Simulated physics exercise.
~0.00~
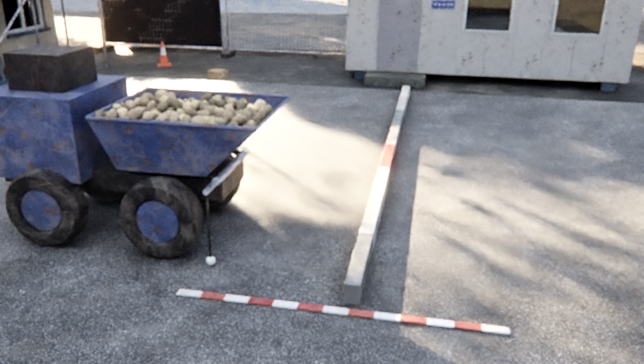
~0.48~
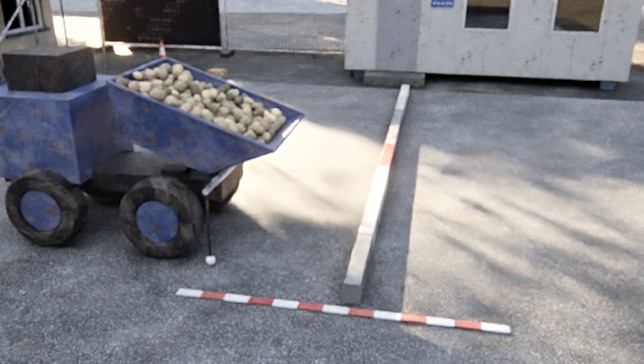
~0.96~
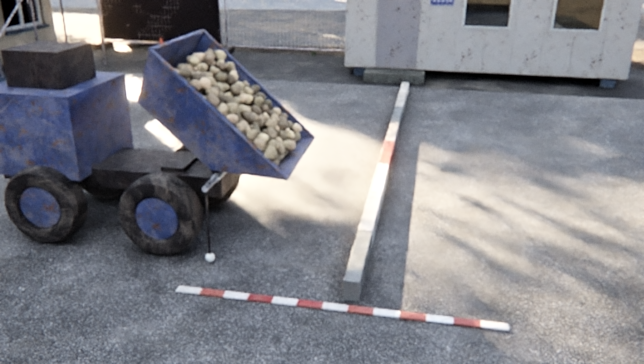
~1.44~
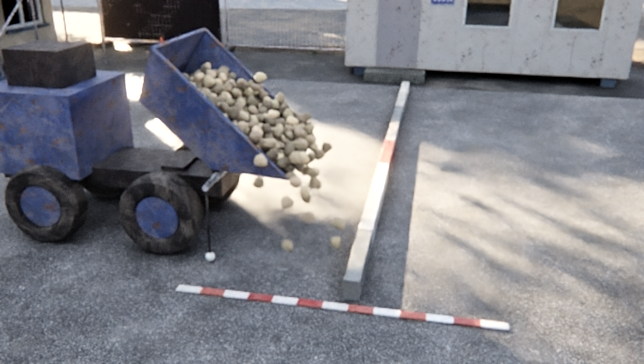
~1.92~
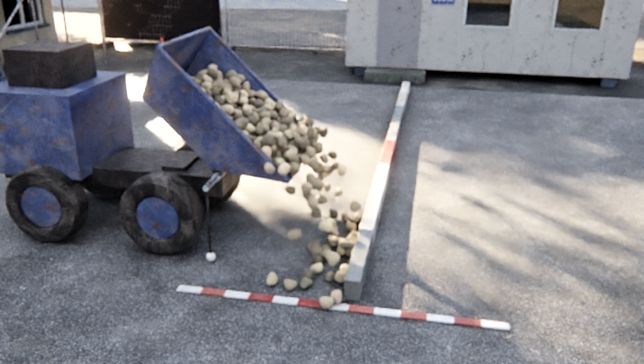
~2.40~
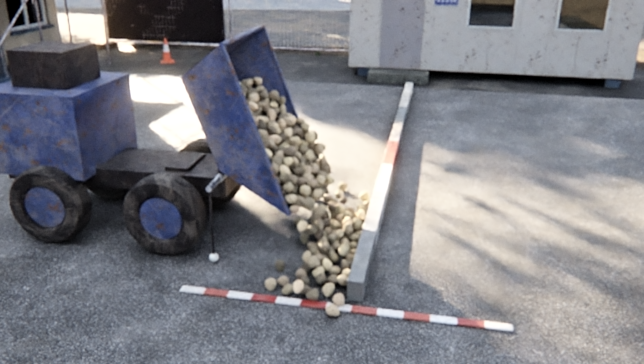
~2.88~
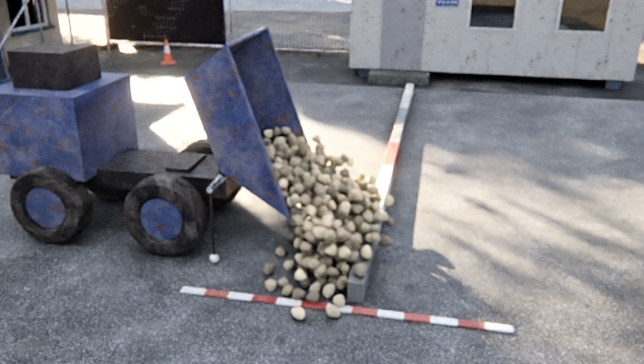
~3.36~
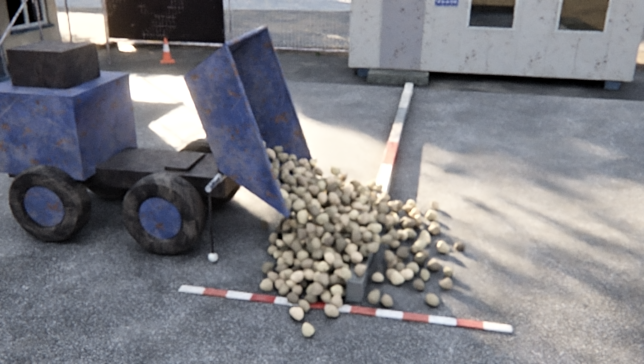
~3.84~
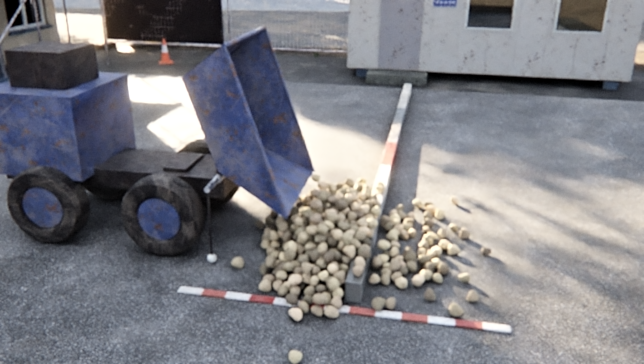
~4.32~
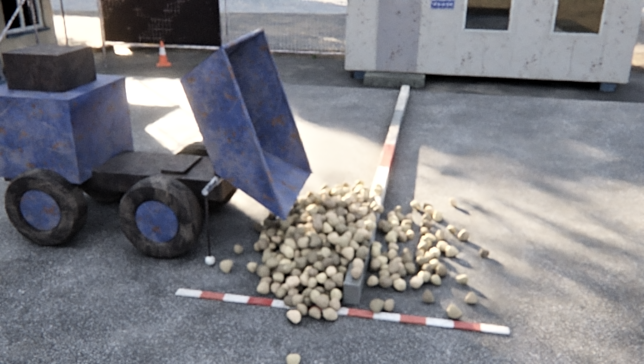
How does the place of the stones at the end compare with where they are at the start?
At the start the stones sit in the dumper's raised blue skip on the left. By the end they lie lower and further right, heaped on the ground on both sides of the kerb, with most on the dumper's side.
